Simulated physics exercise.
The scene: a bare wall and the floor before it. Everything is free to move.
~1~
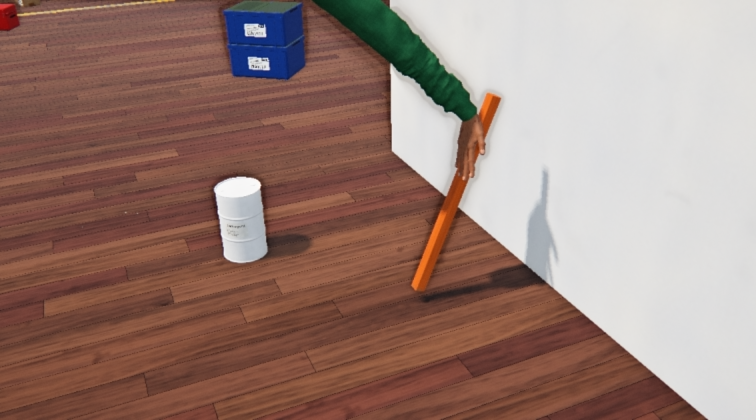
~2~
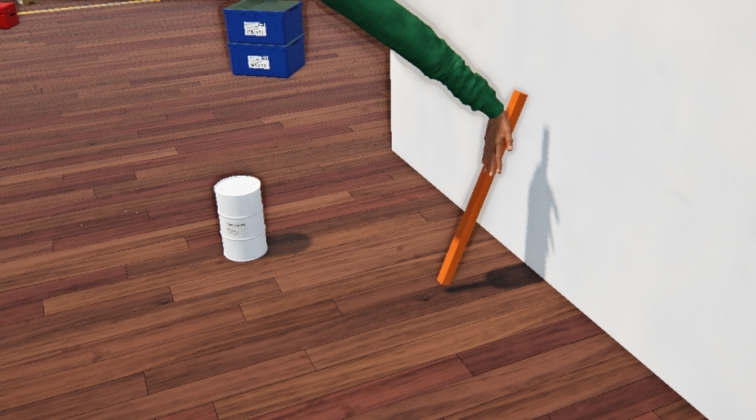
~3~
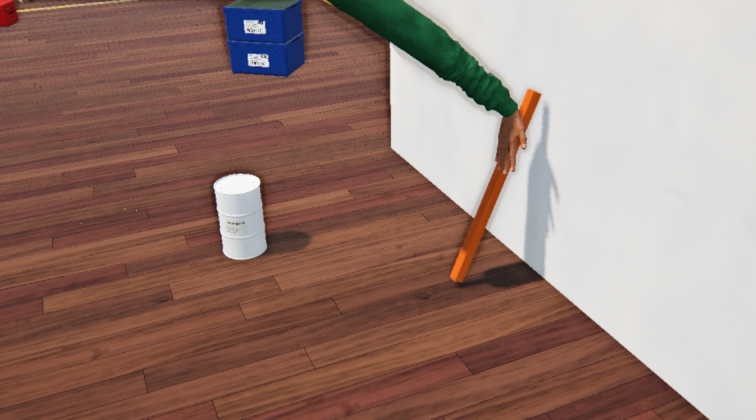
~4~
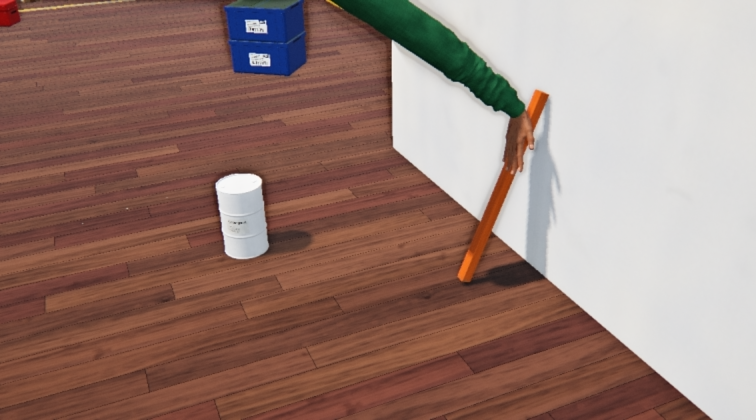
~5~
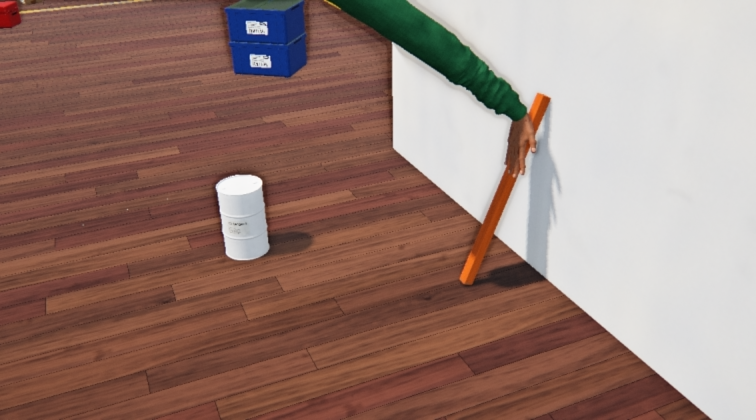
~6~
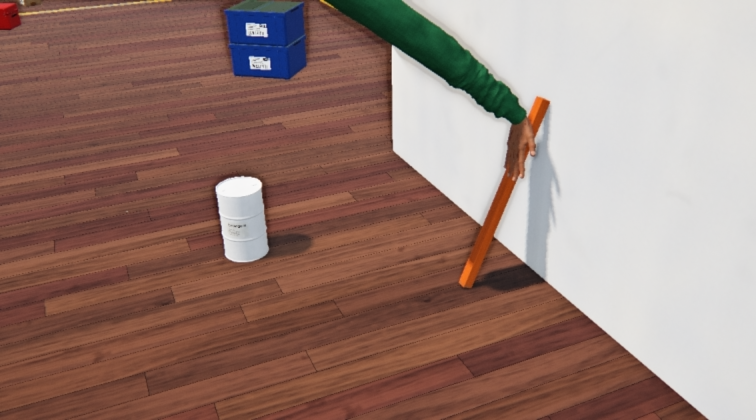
A hand in a green sleeve moves an orange pole rightward and leans it against the wall.
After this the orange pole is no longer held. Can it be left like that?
As it turns out, it stays up.
Then, 0.20 s later than the last frame, all is still.
Then, 0.50 s later than the last frame, orange pole resting near (503, 196).
When it is over, both as before. End places, in pixels of the last picture, orange pole near (503, 196). The pole holds.
